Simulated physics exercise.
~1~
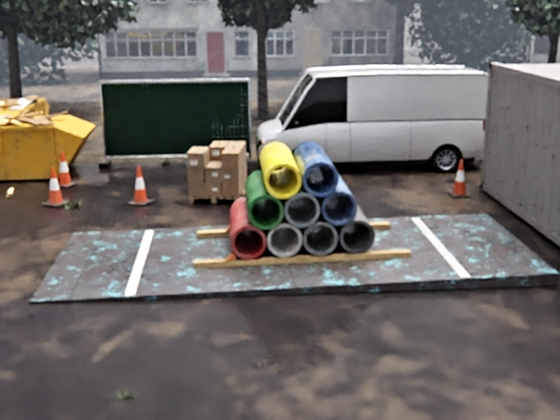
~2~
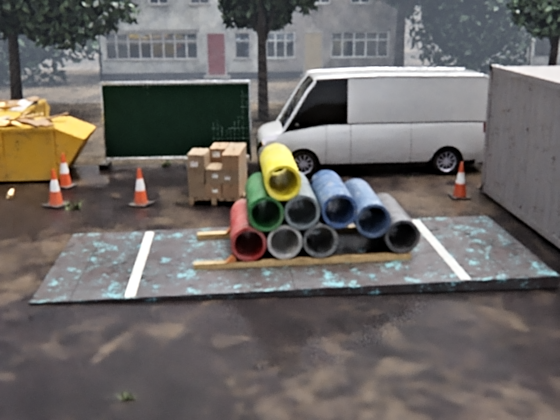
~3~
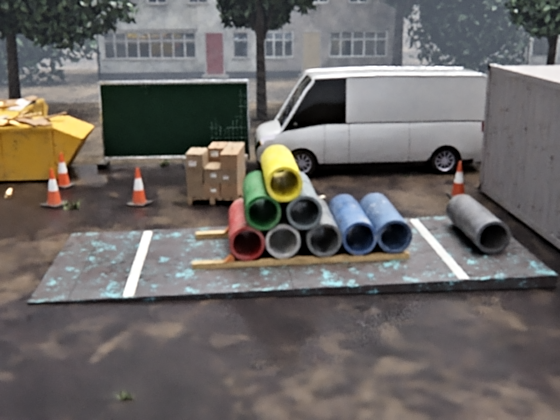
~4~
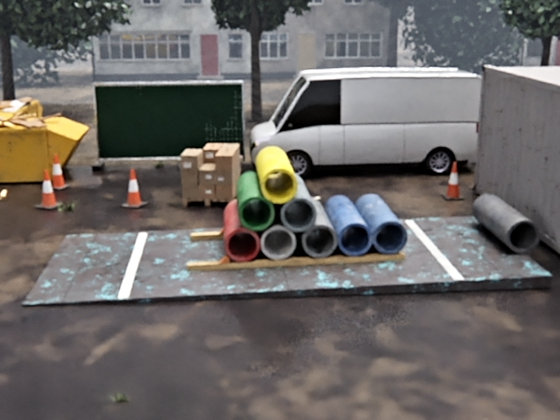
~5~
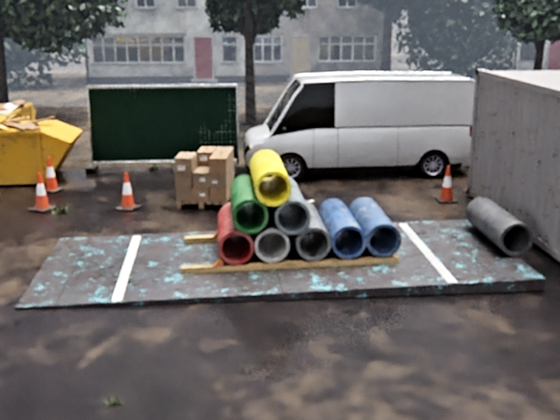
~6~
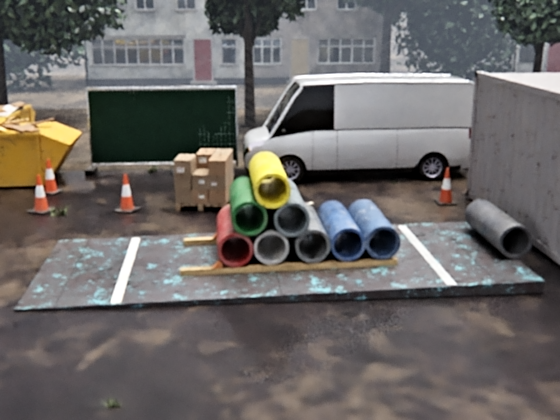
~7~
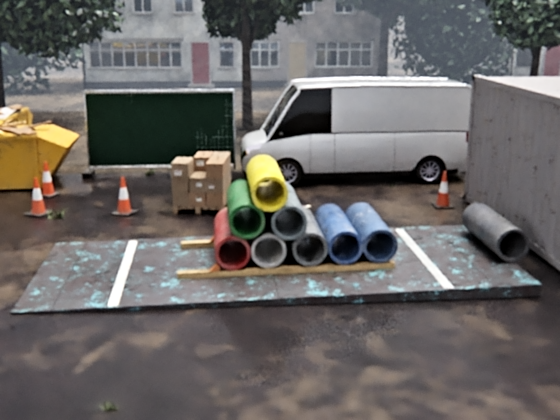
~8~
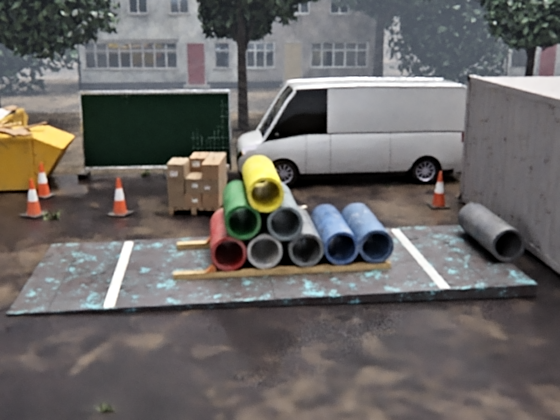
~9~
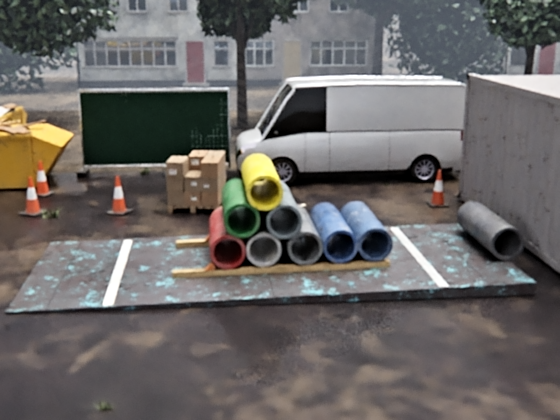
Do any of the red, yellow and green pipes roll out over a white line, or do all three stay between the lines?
All three stay between the lines. The red pipe remains at the foot of the stack, with the green and yellow ones still resting up on other pipes.
Yard with stacked pipes slumping to the right, a grey one rolling past a white line and stopping, yellow staying on top.
